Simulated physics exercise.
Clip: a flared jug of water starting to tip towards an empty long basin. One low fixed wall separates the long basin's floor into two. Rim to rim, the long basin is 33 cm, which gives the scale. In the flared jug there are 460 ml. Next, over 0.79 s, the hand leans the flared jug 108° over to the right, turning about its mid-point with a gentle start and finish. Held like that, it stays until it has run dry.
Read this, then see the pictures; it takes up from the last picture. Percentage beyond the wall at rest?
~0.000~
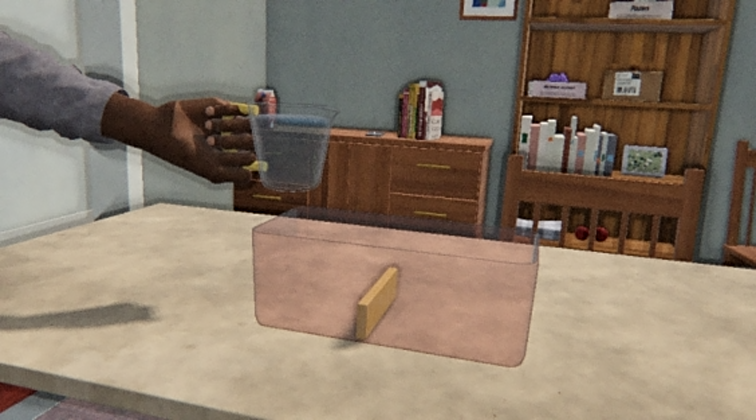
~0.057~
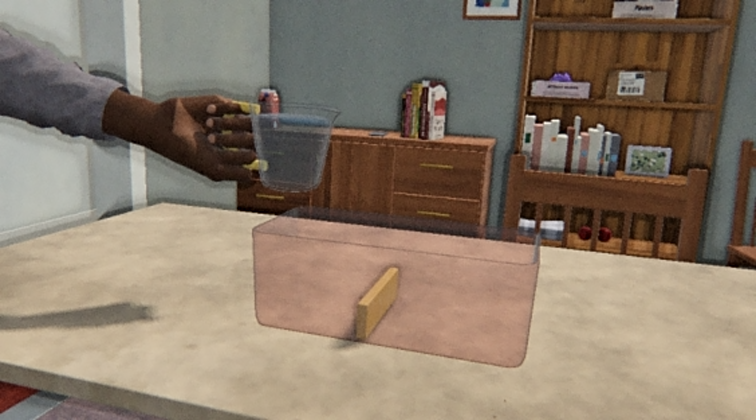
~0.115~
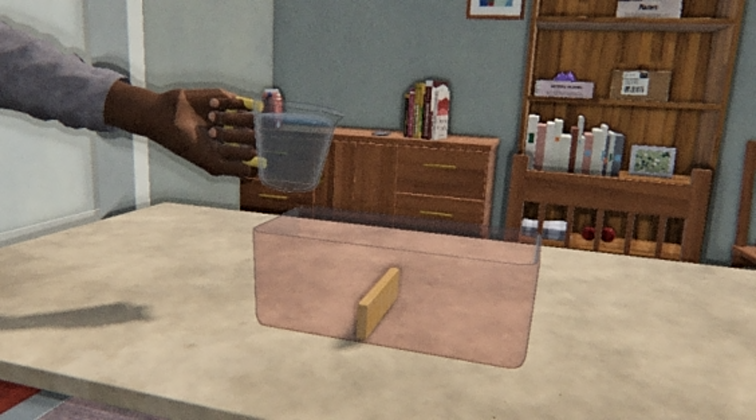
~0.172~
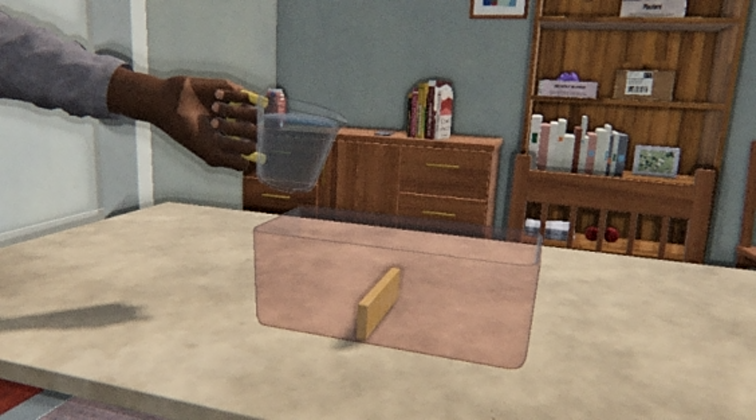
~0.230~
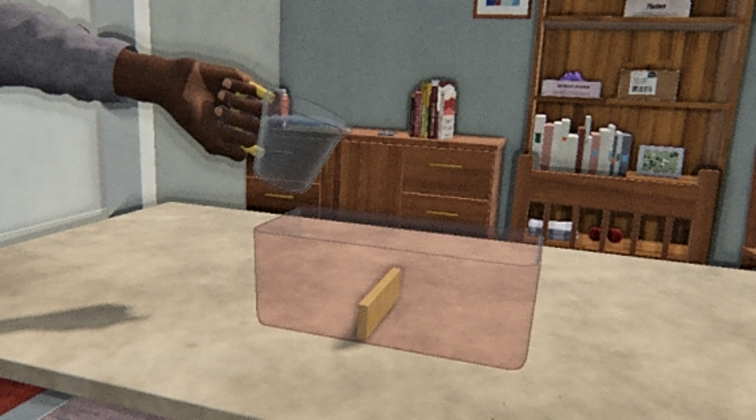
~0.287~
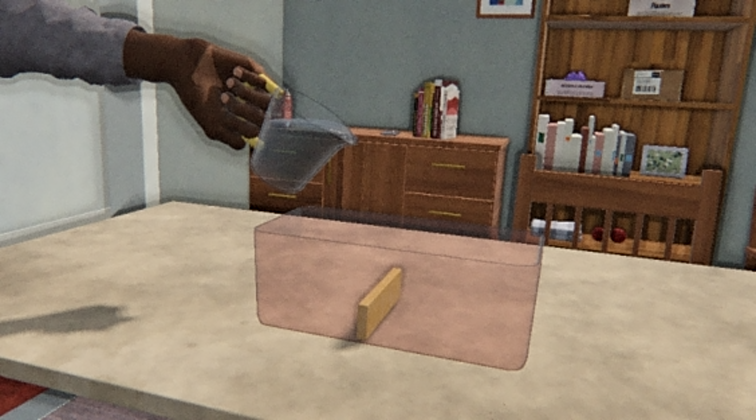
32 per cent.
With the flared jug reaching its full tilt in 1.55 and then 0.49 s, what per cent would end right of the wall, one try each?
About 50 %, then about 25 %.
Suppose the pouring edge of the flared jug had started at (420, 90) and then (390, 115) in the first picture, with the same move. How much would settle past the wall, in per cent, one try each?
Try 1: Approx. 95 %; try 2: Approx. 95 %.
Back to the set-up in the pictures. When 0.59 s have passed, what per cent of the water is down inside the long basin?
36 %, more or less.
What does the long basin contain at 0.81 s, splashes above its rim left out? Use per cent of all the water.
Some 92 per cent.
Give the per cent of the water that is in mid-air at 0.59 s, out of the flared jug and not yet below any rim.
Some 20 per cent, I reckon.
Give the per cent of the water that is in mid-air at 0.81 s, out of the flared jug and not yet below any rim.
Something like 3 per cent is in the air then.
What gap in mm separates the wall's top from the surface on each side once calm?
Roughly 28 mm on the left side and roughly 38 mm on the right.
By 0.59 s the tilt is 91° and 45 per cent is still to pour, 14 is left of the wall and 21 right of it.
By 0.81 s the tilt is 108° and 4 per cent is still to pour, 61 is left of the wall and 31 right of it.
By 1.04 s the tilt is 108° and 0 per cent is still to pour, 67 is left of the wall and 32 right of it.
By 1.29 s the tilt is 108° and 0 per cent is still to pour, 67 is left of the wall and 32 right of it.
At rest 67 per cent lies left of the wall, 32 right of it and 1 outside.
